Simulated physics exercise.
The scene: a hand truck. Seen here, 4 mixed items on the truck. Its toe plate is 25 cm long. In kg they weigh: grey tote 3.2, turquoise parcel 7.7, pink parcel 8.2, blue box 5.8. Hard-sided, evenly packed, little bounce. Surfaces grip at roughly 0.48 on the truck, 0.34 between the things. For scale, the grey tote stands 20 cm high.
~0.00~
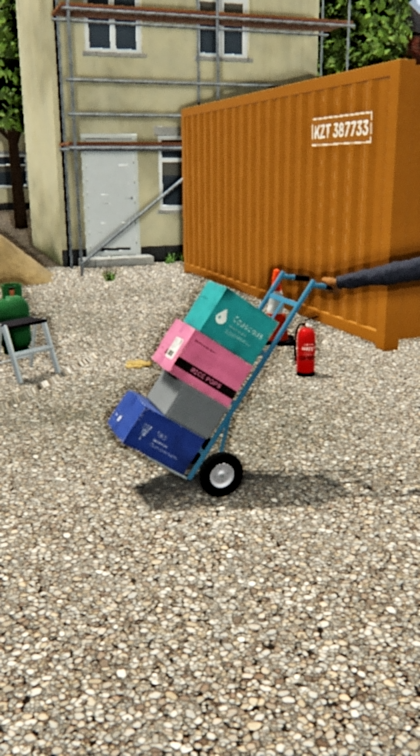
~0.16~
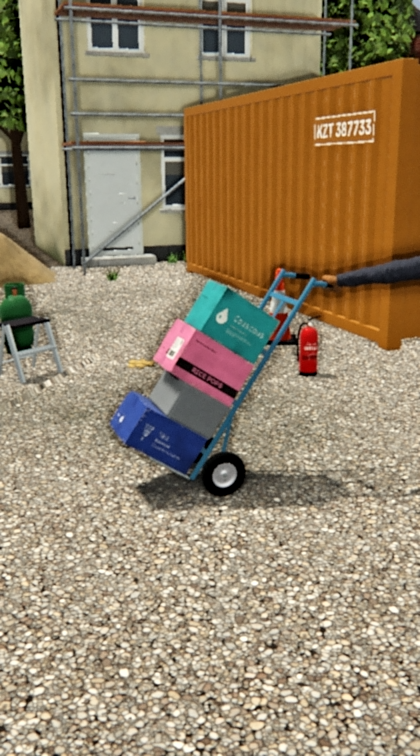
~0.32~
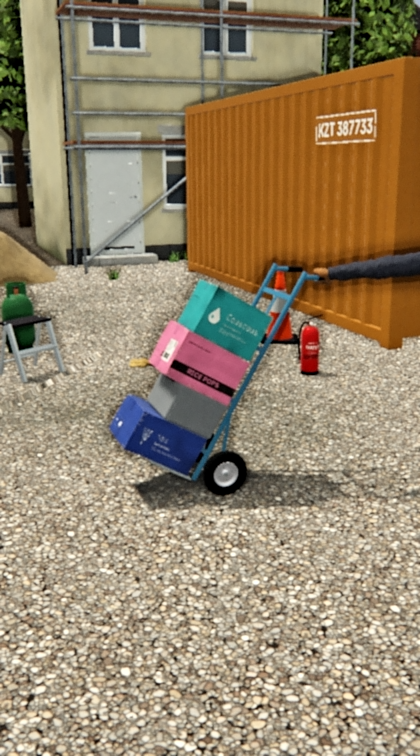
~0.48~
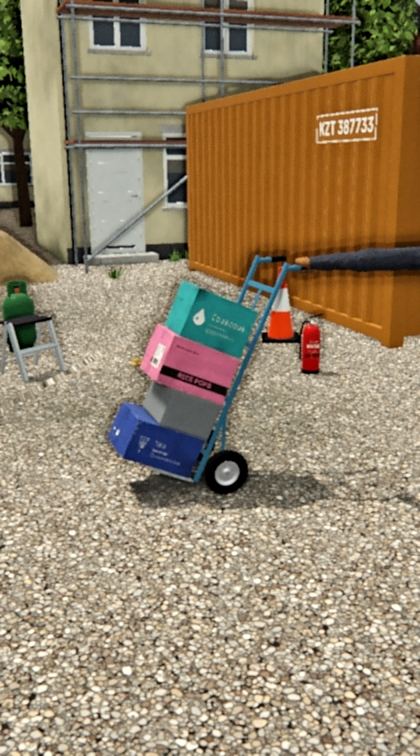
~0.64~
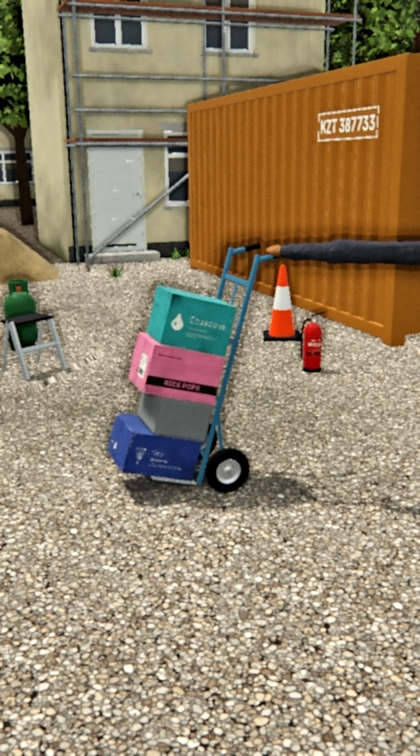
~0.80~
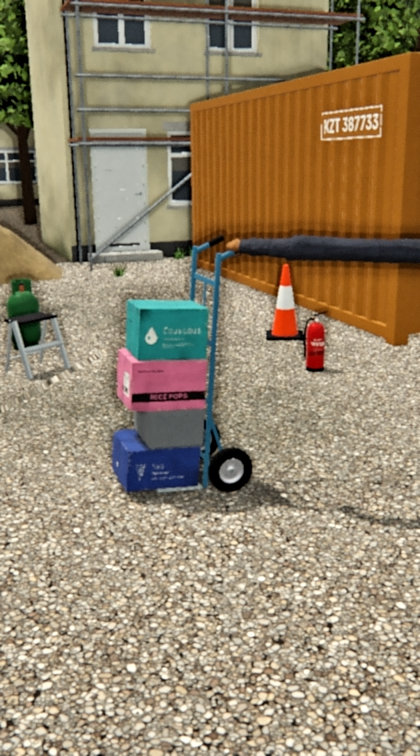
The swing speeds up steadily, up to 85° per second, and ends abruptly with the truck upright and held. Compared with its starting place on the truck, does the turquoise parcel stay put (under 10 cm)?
The turquoise parcel gets shifted.
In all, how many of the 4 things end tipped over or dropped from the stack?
That comes to 3.
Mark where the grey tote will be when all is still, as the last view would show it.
Around (91, 437).
After 1.30 s, truck upright; turquoise parcel tipped 32° from how it sat near (88, 347); pink parcel tipped 32° from how it sat; grey tote tipped 32° from how it sat.
After 1.60 s, truck upright; turquoise parcel and pink parcel now dropped from the stack; grey tote tipped 71° from how it sat.
At rest (2.5 s), dropped from the stack, turquoise parcel and pink parcel; tipped over on the truck, grey tote; the last one in place, give or take 10 cm.
